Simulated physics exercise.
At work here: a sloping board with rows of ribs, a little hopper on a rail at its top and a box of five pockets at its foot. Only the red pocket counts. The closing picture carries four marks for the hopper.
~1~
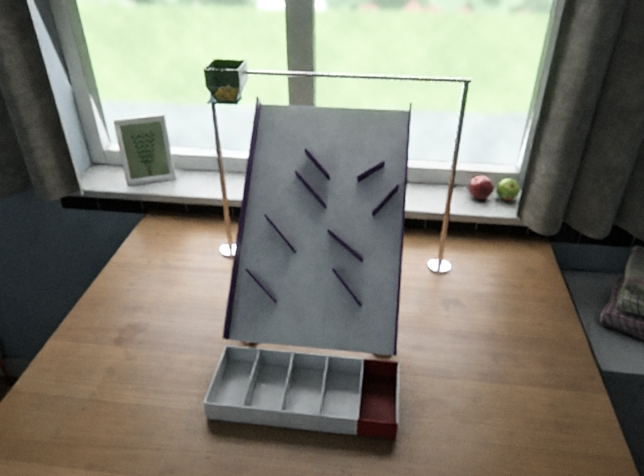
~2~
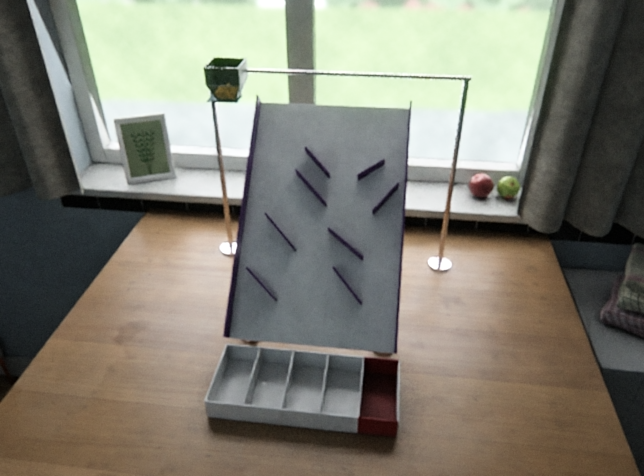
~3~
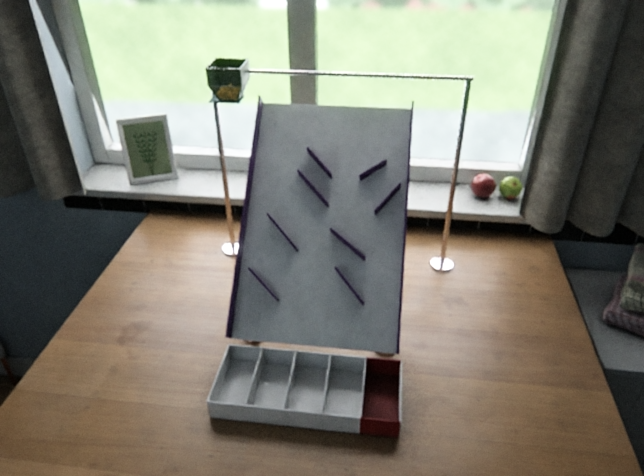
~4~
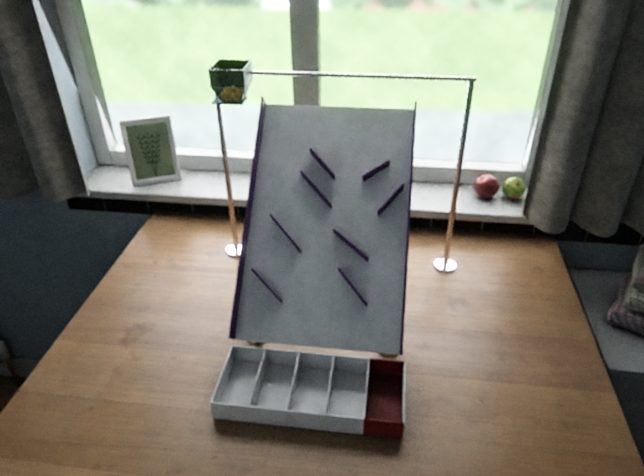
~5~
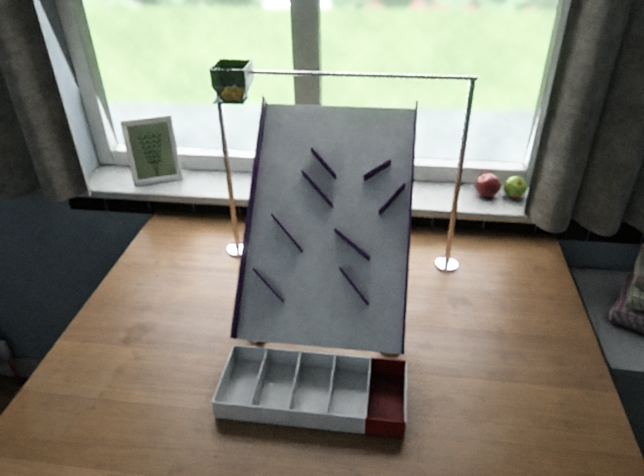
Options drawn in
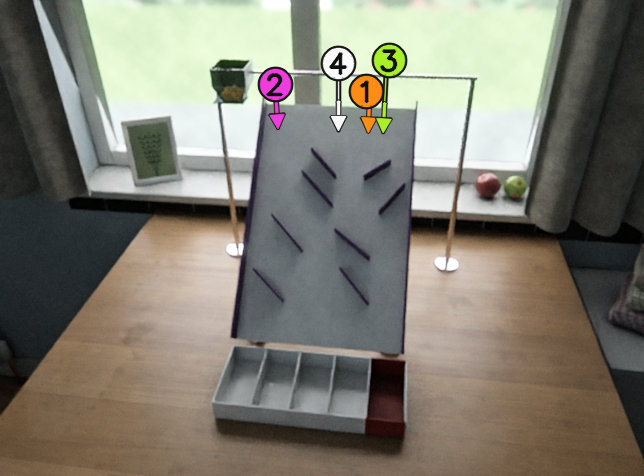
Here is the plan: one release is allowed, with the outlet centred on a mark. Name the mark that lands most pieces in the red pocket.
4.
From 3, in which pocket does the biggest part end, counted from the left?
The fifth.
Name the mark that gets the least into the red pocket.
The answer is 2.
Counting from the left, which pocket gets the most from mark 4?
The fifth from the left.
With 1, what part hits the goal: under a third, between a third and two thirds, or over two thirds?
Mark 1 gives between a third and two thirds.
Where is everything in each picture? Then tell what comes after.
In the first frame, hopper (229, 95), puffed corn balls, door shut.
In the second frame, ribs (305, 147) to (329, 174), (358, 175) to (384, 159), (296, 169) to (325, 203).
In the third frame, ribs (375, 211) to (400, 183), (267, 213) to (296, 248), (330, 228) to (365, 258).
In the fourth frame, ribs (252, 269) to (280, 300), (338, 268) to (367, 304).
In the fifth frame, red pocket (385, 427), number 5 of 5 from the left.
On the marked copy, mark 1 meets the board at (368, 127); mark 2 meets the board at (277, 123); mark 3 meets the board at (383, 127); mark 4 meets the board at (338, 125).
Choosing 1, roughly half in the red pocket, roughly a quarter in other pockets, roughly a quarter held on the board.
Choosing 2, just a few in the red pocket, almost all in other pockets.
Choosing 3, roughly half in the red pocket, roughly a quarter in other pockets, roughly a quarter held on the board.
Choosing 4, the larger part in the red pocket, about a tenth in other pockets, about a tenth held on the board.
